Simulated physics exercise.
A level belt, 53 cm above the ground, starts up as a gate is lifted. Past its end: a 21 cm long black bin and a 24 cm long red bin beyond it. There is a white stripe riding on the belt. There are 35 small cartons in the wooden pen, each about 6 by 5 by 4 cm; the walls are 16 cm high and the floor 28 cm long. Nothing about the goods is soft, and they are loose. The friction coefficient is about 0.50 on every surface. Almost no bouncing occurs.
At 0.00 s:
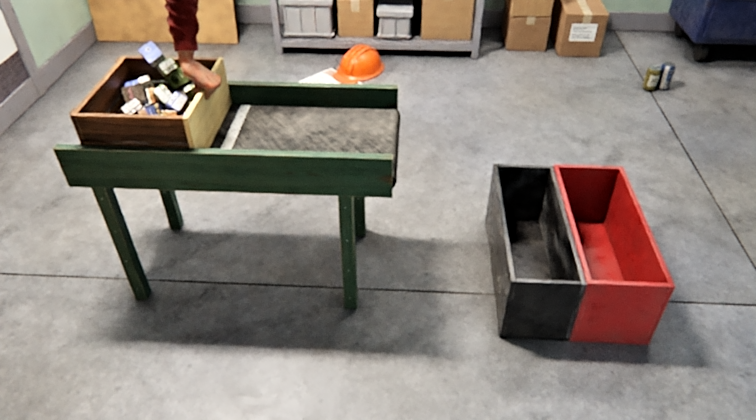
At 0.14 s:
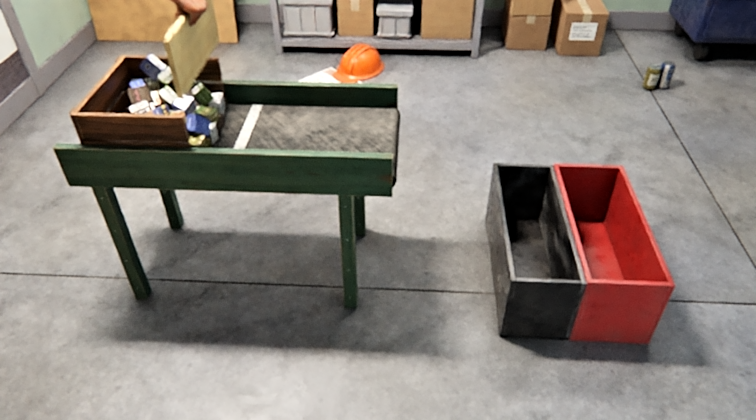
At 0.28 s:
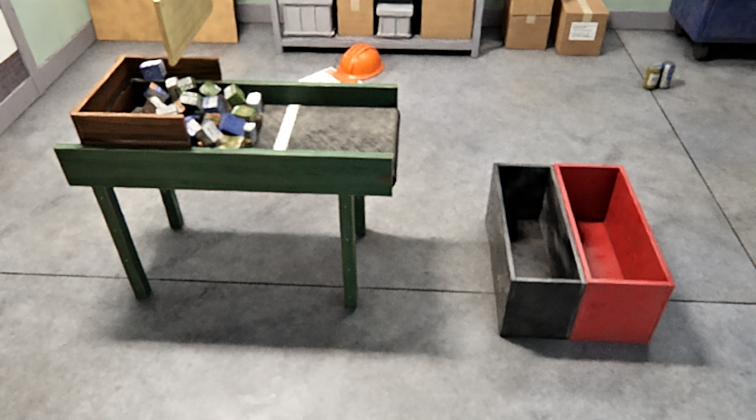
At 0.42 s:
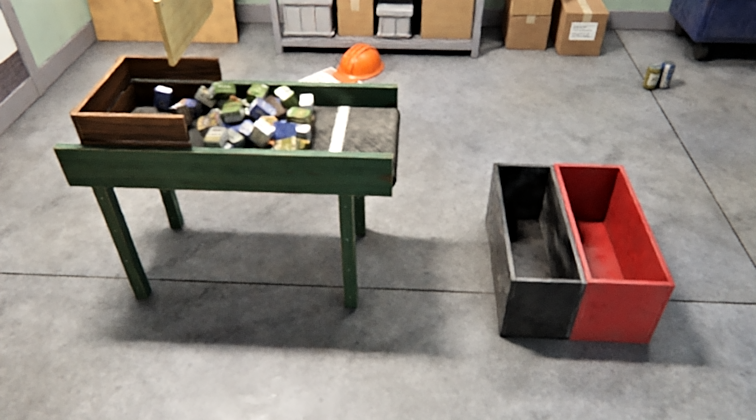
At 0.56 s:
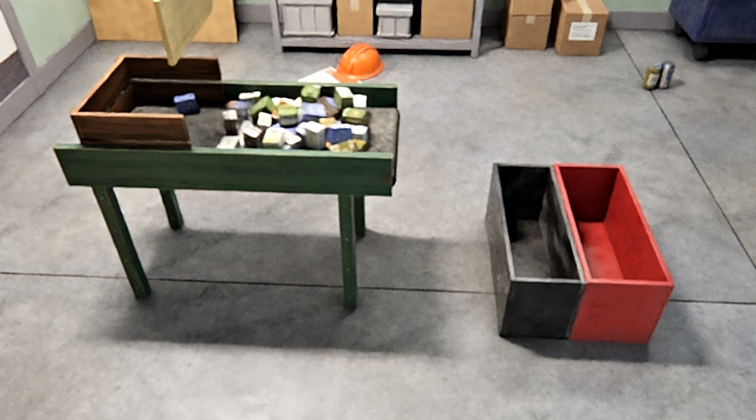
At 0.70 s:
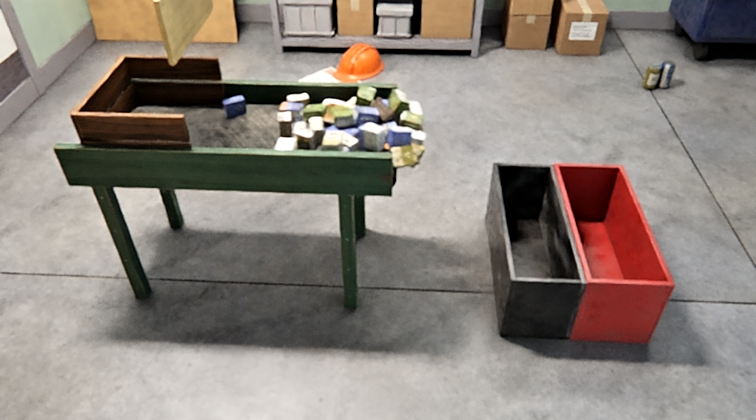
In this clip, a hand lifts the gate of a wooden pen on a green-sided belt, and the loose small cartons ride rightward behind a white stripe, bunching at the belt's right end while black and red bins stay still.
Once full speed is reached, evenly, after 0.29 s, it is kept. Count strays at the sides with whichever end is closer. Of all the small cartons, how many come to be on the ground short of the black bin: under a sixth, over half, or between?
The majority of the load lands on the ground short of the black bin.
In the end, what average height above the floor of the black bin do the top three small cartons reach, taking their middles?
That is close to 3 centimetres.
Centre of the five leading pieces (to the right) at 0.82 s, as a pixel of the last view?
Roughly at (460, 166).
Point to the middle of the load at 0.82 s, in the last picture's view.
Centre: About (408, 131).
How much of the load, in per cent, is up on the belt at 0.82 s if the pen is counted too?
Around 45 %.
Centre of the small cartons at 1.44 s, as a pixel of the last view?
The middle lies near (473, 265).
After 0.82 s, 16 on the belt and 19 in the air.
After 0.97 s, 5 on the belt, 1 on the ground short of the black bin and 29 in the air.
After 1.17 s, 5 in the black bin, 13 on the ground short of the black bin and 17 in the air.
When it is over (at 1.44 s), 6 in the black bin and 29 on the ground short of the black bin. Asked share, 29 of 35, 83 per cent.
